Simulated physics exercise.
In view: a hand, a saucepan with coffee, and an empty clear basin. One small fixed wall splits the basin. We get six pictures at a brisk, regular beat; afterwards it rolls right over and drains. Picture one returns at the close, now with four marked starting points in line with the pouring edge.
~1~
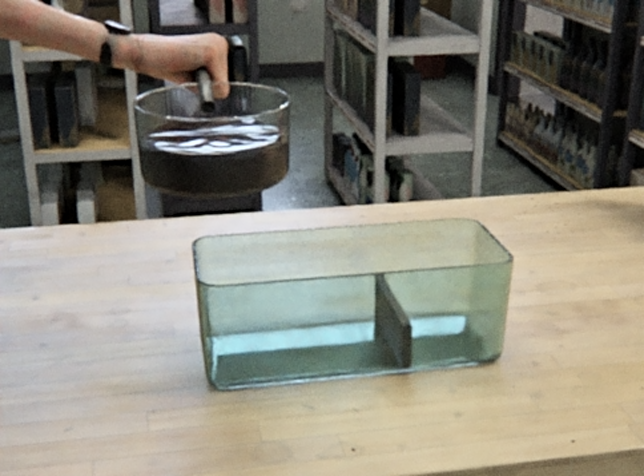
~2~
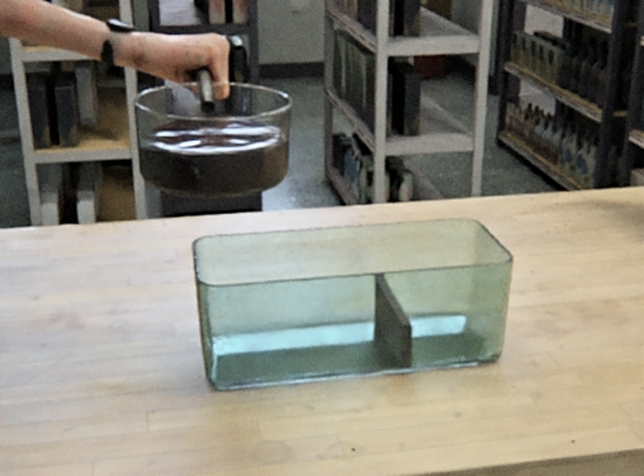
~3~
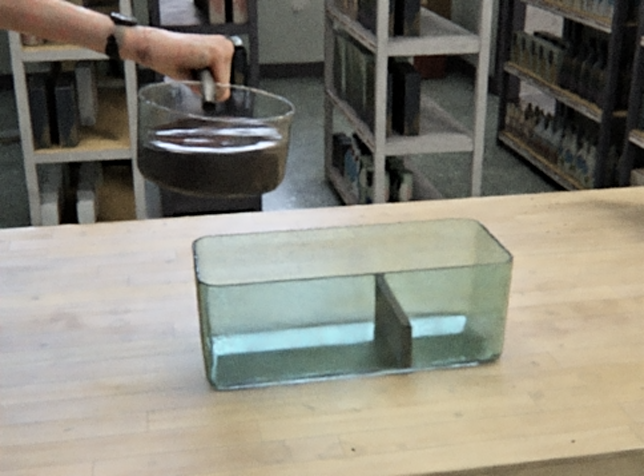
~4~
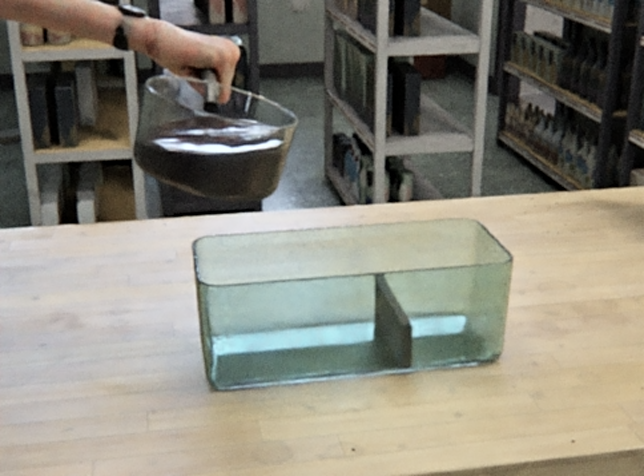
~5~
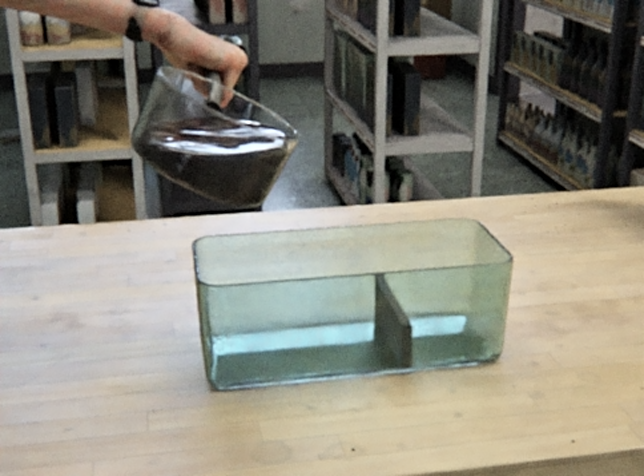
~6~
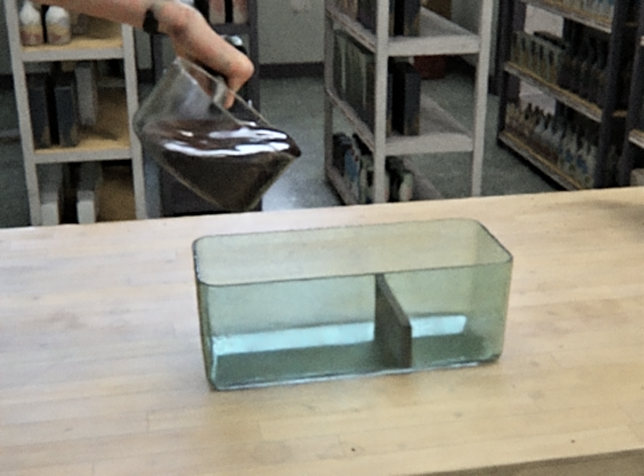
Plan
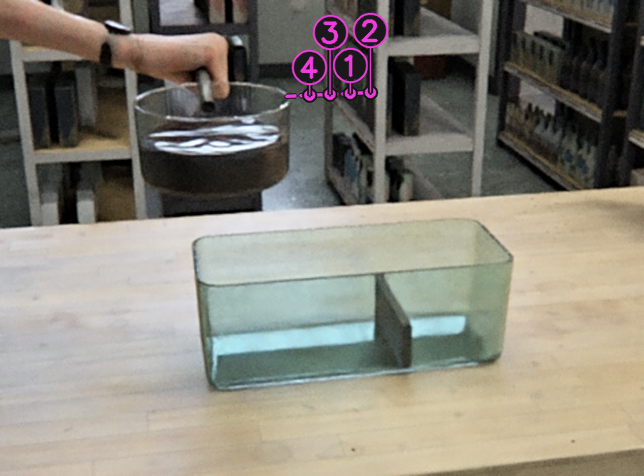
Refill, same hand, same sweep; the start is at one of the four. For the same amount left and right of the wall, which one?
2.
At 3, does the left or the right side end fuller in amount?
More ends on the left.
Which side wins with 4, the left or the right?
The left one.
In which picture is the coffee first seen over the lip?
Picture 6.
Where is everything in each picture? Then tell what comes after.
In the first frame, upright, lip at (286, 96); basin from (207, 386) to (501, 357); top of the wall at (393, 300); nothing has left yet.
In the second frame, upright, lip at (287, 98); nothing has left yet.
In the third frame, tipped about 7°, lip at (291, 105); nothing has left yet.
In the fourth frame, tipped about 16°, lip at (294, 117); nothing has left yet.
In the fifth frame, tipped about 28°, lip at (296, 133); nothing has left yet.
In the sixth frame, tipped about 41°, lip at (294, 151); coffee is over the lip, down to (298, 151).
In magenta, 1 at (350, 93); 2 at (370, 92); 3 at (330, 94); 4 at (309, 95).
With 1, about 66 % ends left of the wall and 32 % right of it.
With 2, about 52 % ends left of the wall and 47 % right of it.
With 3, about 86 % ends left of the wall and 10 % right of it; 4 % is lost outside.
With 4, about 94 % ends left of the wall and 5 % right of it.
